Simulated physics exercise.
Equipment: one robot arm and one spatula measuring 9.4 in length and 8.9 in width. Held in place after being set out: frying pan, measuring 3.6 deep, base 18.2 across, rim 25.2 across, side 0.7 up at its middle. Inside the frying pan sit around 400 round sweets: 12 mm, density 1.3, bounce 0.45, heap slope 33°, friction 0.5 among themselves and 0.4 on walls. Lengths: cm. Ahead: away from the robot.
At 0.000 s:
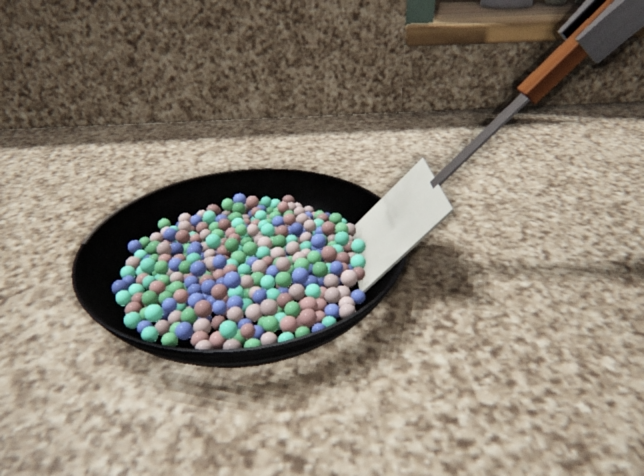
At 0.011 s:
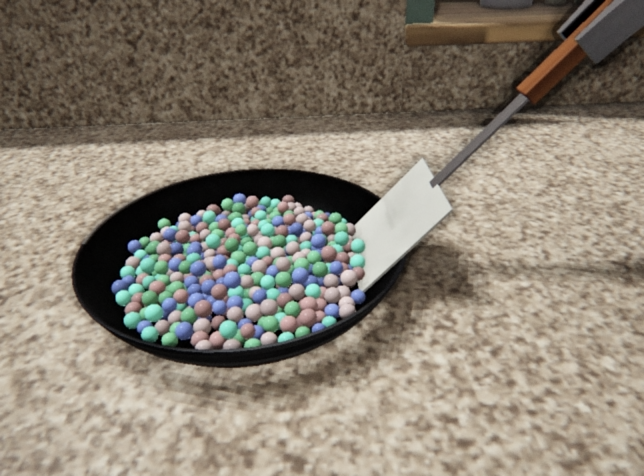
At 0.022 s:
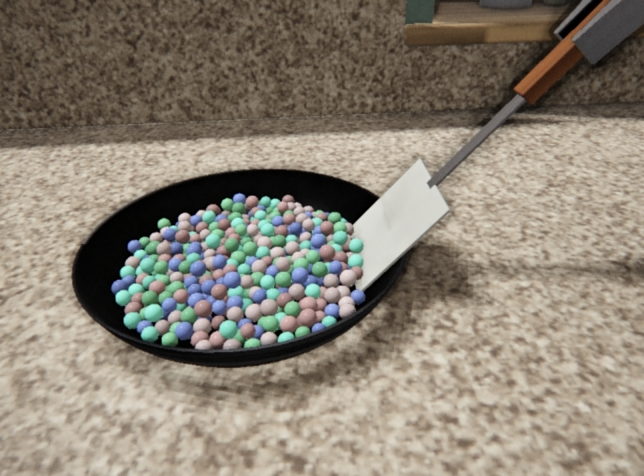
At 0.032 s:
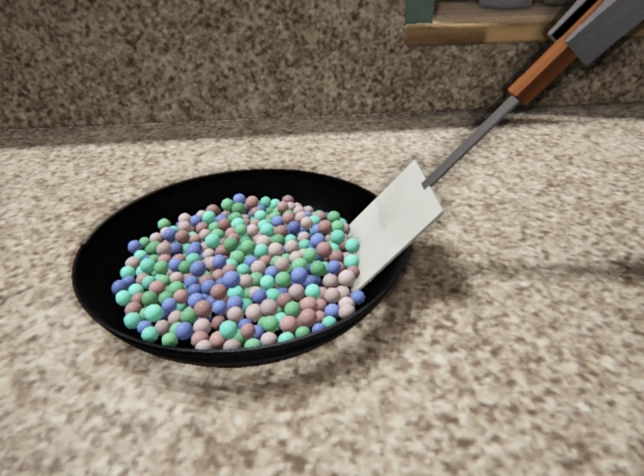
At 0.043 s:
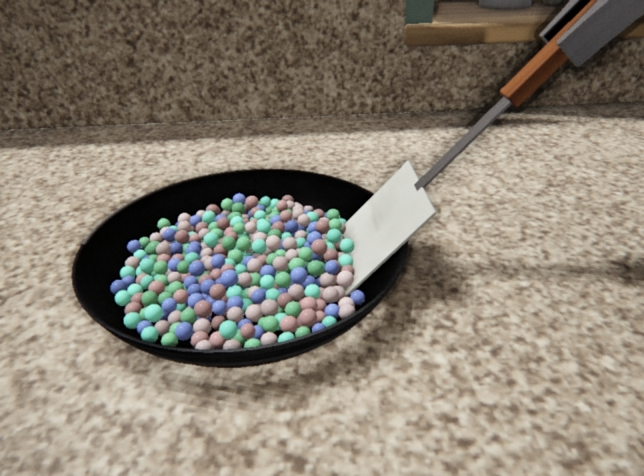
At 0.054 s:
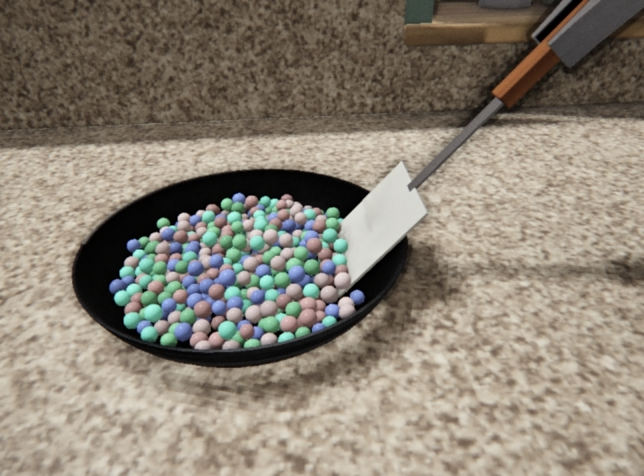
On a speckled counter, a spatula slides slightly left into a black pan of colourful balls.
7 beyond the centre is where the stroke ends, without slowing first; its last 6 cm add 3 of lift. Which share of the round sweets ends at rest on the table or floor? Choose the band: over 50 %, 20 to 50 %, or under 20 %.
Under 20 %.
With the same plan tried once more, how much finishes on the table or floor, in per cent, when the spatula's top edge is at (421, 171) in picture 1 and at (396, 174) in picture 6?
My guess would be close to 5 per cent.
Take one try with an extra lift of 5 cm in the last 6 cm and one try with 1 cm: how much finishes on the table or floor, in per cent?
Roughly 5 per cent, then 5 per cent.
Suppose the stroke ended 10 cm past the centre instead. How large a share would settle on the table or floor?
I'd expect close to 30 per cent then.
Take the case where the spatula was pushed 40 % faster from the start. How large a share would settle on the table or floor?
Estimated result: Some 10 %.
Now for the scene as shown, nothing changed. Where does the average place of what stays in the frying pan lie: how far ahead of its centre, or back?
I'd say close to 4.5 cm toward the front.
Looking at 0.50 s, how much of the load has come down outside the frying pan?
I'd say close to 5 in a hundred.
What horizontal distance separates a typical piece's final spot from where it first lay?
Level distance of roughly 4 cm.
By 0.15 s, sloping 48°, highest piece 4 above the table; 395 in the frying pan.
By 0.25 s, sloping 48°, highest piece 5 above the table; 395 in the frying pan.
By 0.50 s, sloping 48°, highest piece 5 above the table; 381 in the frying pan, 13 on the table or floor, 1 on the blade or in flight.
By 1.55 s, sloping 48°, highest piece 5 above the table; 380 in the frying pan, 15 on the table or floor.
Final count, 380 in the frying pan, 15 on the table or floor. That is 4 % on the table or floor.
